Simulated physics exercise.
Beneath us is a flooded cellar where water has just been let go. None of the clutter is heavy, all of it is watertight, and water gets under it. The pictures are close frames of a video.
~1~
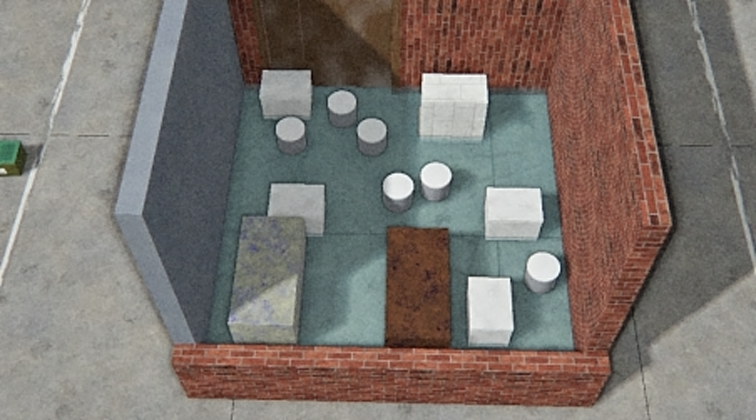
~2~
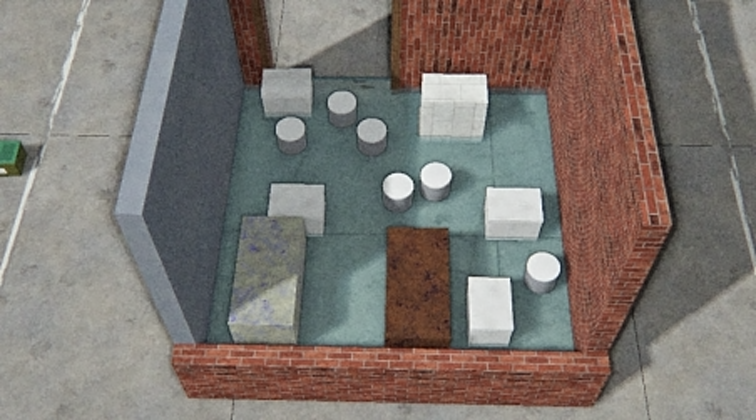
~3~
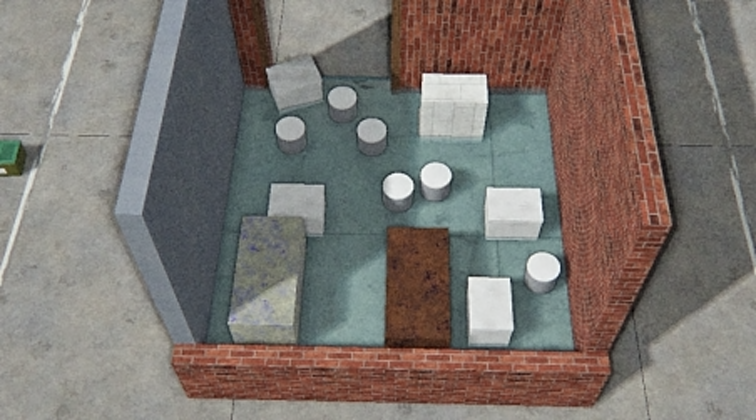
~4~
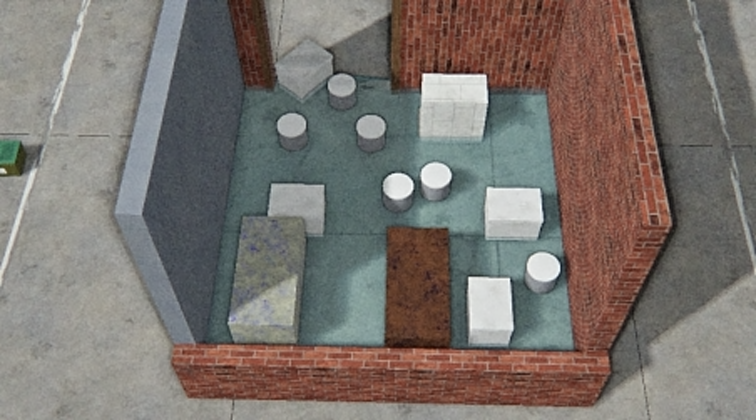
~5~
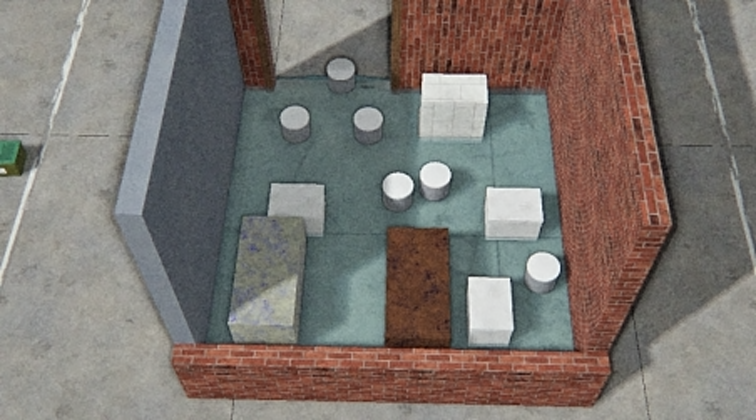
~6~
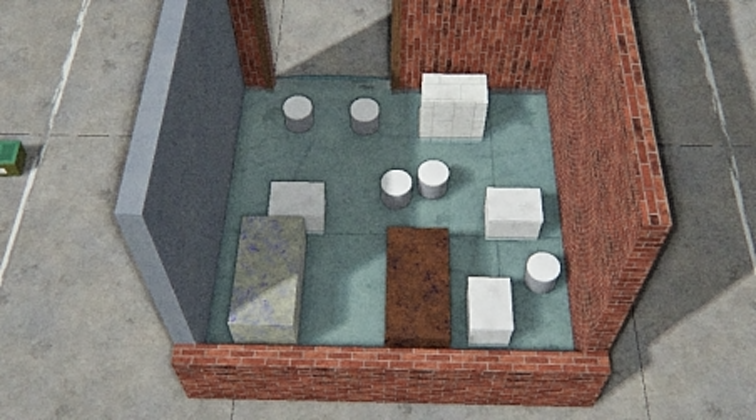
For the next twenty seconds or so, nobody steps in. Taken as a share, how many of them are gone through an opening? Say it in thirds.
Two thirds plus.
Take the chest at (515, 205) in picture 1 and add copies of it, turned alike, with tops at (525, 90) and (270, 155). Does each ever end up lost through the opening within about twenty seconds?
Going one by one, I'd say it doesn't leave and then it leaves.
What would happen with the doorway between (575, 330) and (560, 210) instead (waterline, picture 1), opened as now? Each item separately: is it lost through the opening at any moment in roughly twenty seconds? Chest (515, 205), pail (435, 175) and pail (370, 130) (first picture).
Lab log - 1: Escaped; 2: Escaped; 3: Escaped.
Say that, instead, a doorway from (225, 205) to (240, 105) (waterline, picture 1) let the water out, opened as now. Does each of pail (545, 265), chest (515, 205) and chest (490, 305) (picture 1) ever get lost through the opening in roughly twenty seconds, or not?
In that order: Kept in, inside, kept in.
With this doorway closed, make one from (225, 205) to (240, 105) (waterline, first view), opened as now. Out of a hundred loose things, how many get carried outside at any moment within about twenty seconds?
Around 70 per cent.
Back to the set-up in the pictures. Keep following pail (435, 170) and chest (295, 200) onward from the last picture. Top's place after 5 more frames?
First top about at (403, 152); second top about at (285, 165).
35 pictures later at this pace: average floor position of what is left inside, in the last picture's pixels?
Average floor point: Approx. (469, 210).
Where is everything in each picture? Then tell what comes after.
A pail at (290, 128), afloat; a pail at (372, 130) floats; 0 of 10 have shifted, in the first picture.
A pail at (290, 128) floats; a pail at (372, 130), afloat; 0 of 10 have shifted, in the second picture.
A pail at (290, 128) floats; a pail at (372, 130), afloat; 2 of 10 have shifted, in the third picture.
A pail at (292, 124) floats, close to its start; a pail at (371, 126), afloat, close to its start; 4 of 10 have shifted, in the fourth picture.
A pail at (295, 117), afloat, close to its start; a pail at (368, 118), afloat, close to its start; 4 of 10 have shifted, in the fifth picture.
A pail at (298, 107) floats, a stride from its start; a pail at (365, 109), afloat, a stride from its start; 5 of 10 have shifted, in the sixth picture.
A moment on, 4 of 10 are out; 6 afloat.
Next, 6 of 10 are out; 4 afloat.
Later, 7 of 10 are out; 1 afloat.
In the end, 7 of 10 are out; 1 afloat.
